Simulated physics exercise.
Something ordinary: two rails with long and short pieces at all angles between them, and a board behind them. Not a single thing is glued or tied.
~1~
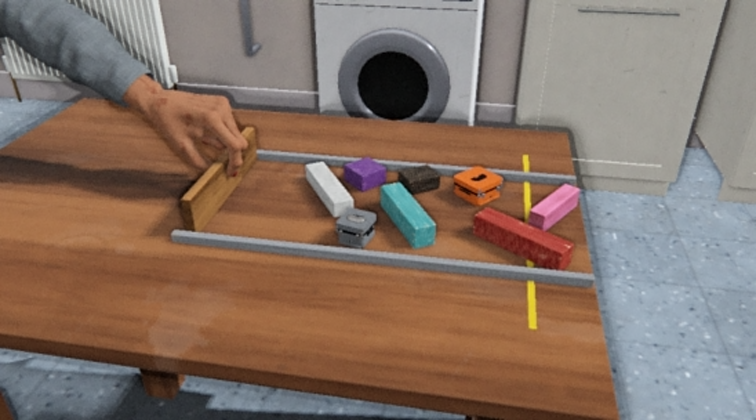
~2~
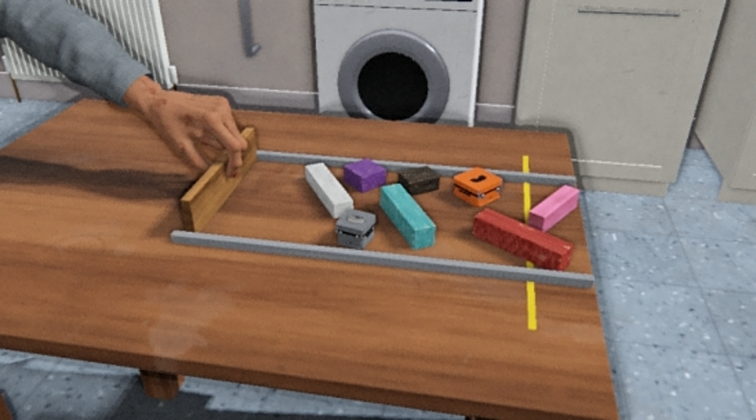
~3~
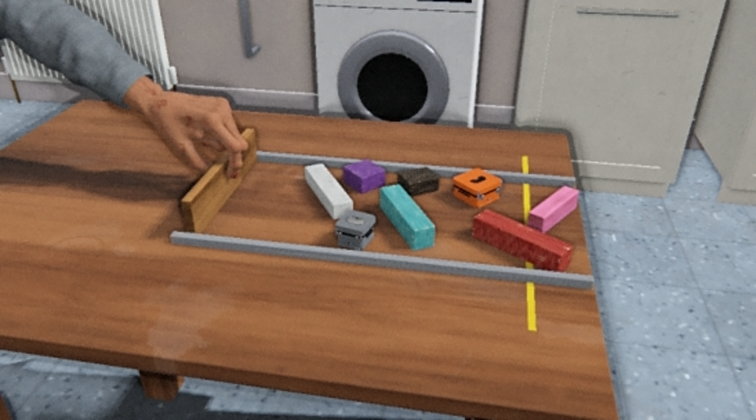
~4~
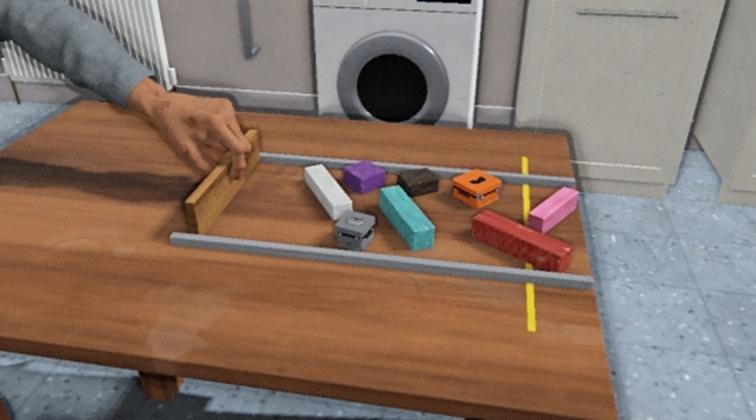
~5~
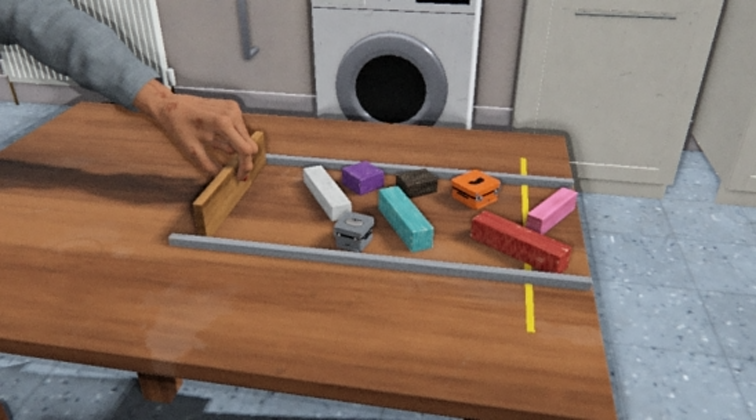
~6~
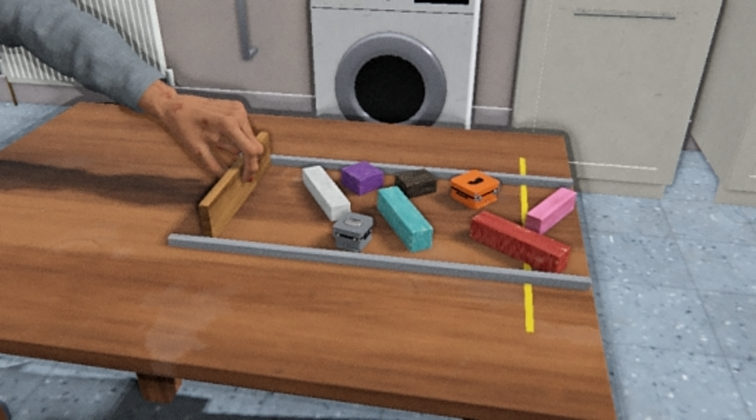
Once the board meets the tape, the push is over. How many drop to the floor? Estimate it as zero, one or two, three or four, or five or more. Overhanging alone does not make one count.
The push is going to knock off a trio or a quartet.
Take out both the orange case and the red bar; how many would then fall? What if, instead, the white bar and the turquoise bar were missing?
Result, first then second: 2, 1.
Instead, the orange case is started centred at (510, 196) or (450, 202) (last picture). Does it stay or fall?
The orange case: Plunges, then plunges.
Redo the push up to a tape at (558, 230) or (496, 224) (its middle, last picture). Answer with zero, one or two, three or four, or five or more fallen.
Counts, in turn - at least five; one to two.
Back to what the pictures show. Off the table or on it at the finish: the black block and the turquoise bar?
At the finish the black block goes down and the turquoise bar stays put.
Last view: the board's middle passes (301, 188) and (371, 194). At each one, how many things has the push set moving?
1 and 6.
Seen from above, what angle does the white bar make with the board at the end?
Roughly 0° out of line.
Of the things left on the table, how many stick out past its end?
The total here is 1.
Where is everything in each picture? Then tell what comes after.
Pink stick (554, 208); red bar (521, 239); orange case (477, 187); board (224, 177); tape (528, 223), in the first frame.
Red bar (521, 240); white bar (328, 189), in the second frame.
Orange case (477, 189); board (224, 179), in the third frame.
Pink stick (553, 211); turquoise bar (406, 217), in the fourth frame.
Red bar (519, 243); black block (417, 183), in the fifth frame.
Pink stick (551, 211); red bar (518, 243); orange case (474, 190); board (240, 182); tape (525, 226), in the sixth frame.
Soon after, none off yet; pink stick at rest near (551, 211); red bar at rest near (518, 243); orange case at rest near (474, 190).
After that, none off yet; pink stick at rest near (551, 211); red bar moving near (528, 244); orange case displaced about its own width near (499, 200).
In the end, the number that fall off is three or four; gone, black block, orange case, red bar and pink stick.
